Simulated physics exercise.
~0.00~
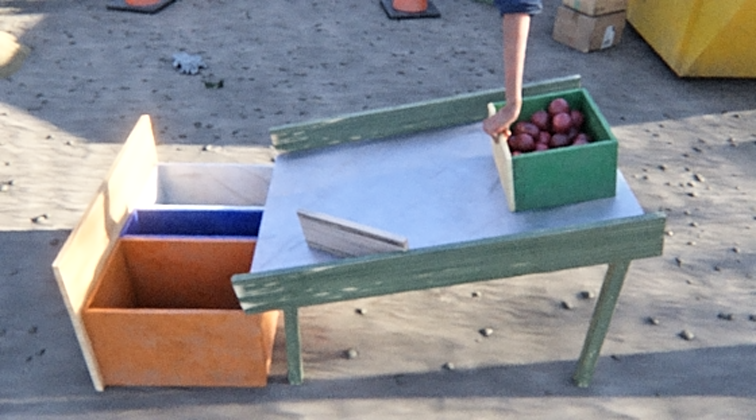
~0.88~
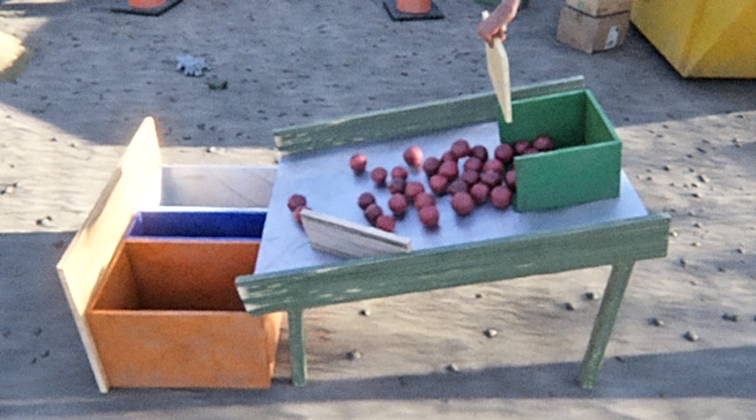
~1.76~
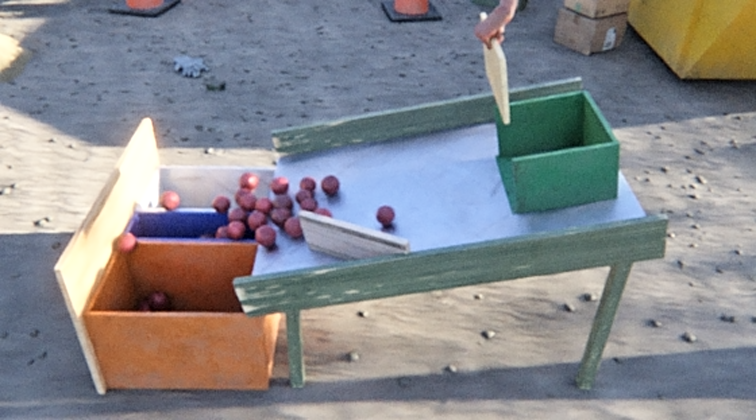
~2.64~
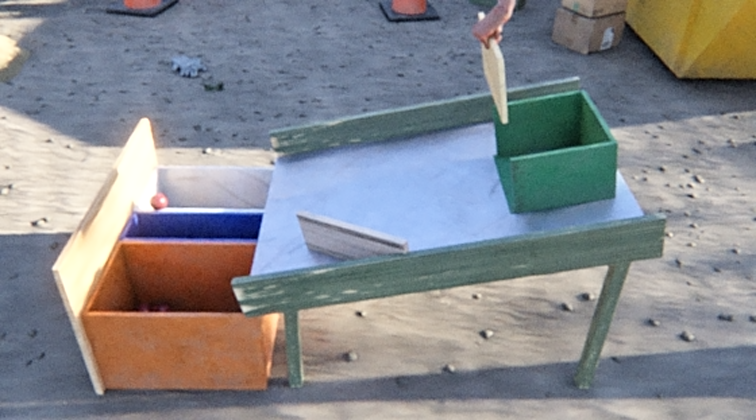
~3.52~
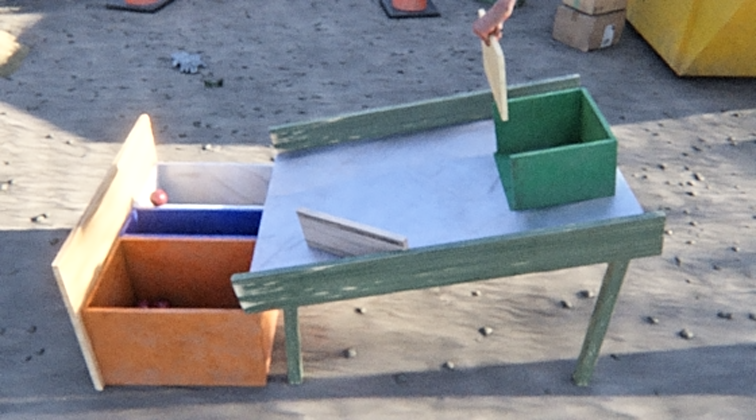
Red apples spilling from a green pen as a hand lifts the gate, rolling left down a sloping table into coloured bins.
